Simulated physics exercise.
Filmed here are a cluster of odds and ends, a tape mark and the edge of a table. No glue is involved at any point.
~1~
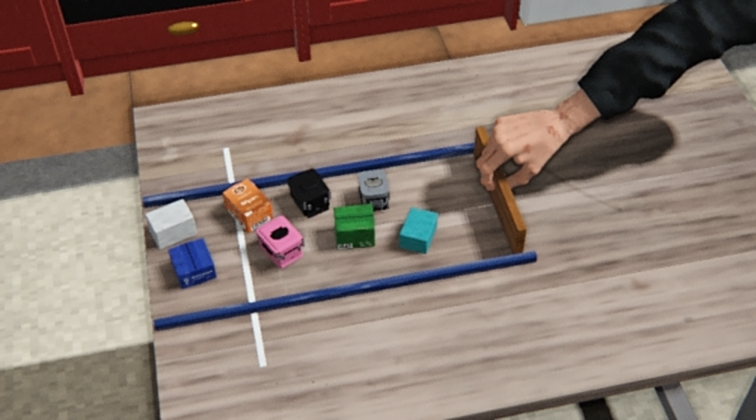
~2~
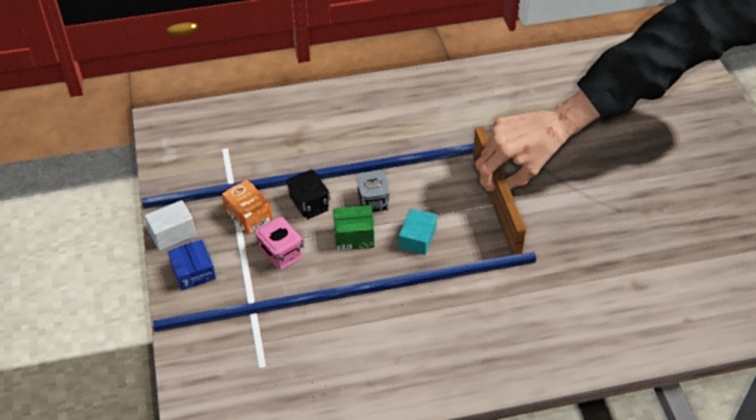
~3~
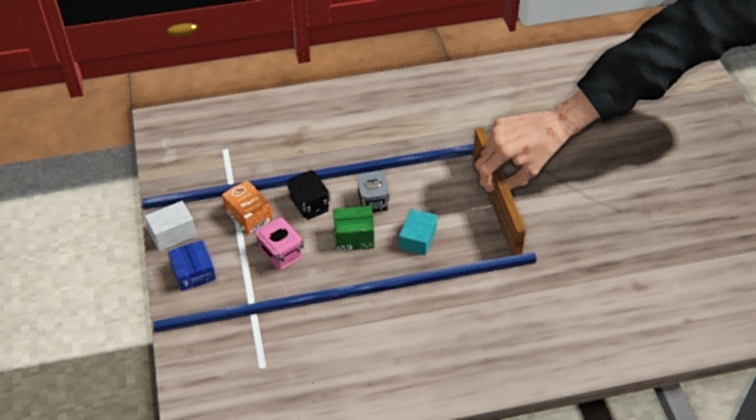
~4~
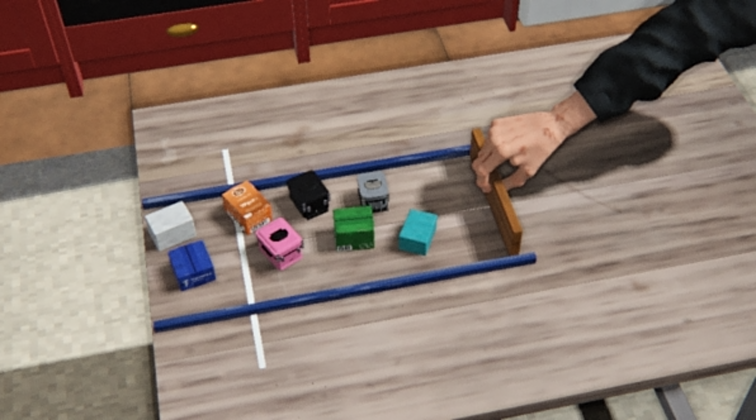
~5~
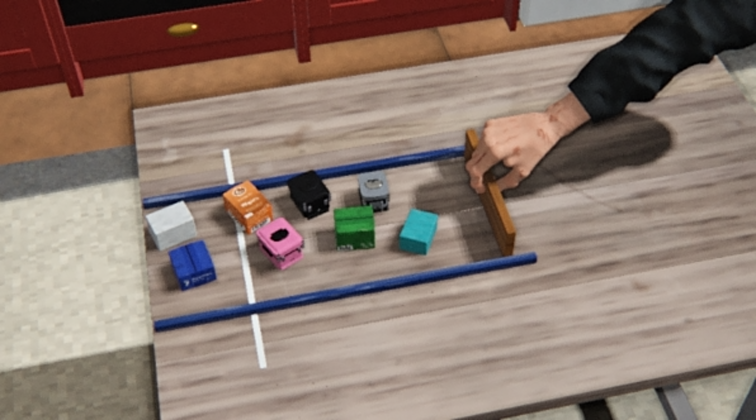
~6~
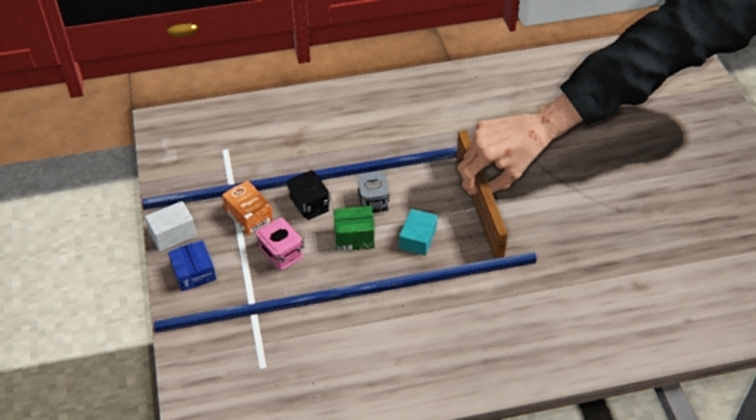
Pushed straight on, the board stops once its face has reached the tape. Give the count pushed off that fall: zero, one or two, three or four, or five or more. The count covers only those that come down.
Count: One or two.
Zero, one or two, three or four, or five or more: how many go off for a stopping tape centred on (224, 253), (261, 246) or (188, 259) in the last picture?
One after another: Either three or four, one or two, more than four.
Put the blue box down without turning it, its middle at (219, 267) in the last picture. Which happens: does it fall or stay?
What happens is that the blue box leaves.
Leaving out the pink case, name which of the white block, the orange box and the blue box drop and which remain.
The white block? It heads down. The orange box? It does not drop. The blue box? It does not drop.
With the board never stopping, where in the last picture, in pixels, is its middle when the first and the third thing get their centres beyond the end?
At (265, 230) for the first, at (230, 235) for the third.
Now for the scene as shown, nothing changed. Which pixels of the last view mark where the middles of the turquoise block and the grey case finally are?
Positions - first (232, 270), then (224, 219).
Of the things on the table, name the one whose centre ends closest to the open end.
The one you want is the pink case.
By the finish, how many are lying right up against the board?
It's touching 2 at the end.
Soon after, none off yet; white block at rest near (171, 226); blue box at rest near (192, 266); orange box at rest near (248, 208).
Then, none off yet; white block at rest near (171, 226); blue box at rest near (192, 266); orange box moving near (238, 209).
By the end, the number that fall off is one or two; fallen, blue box and white block.
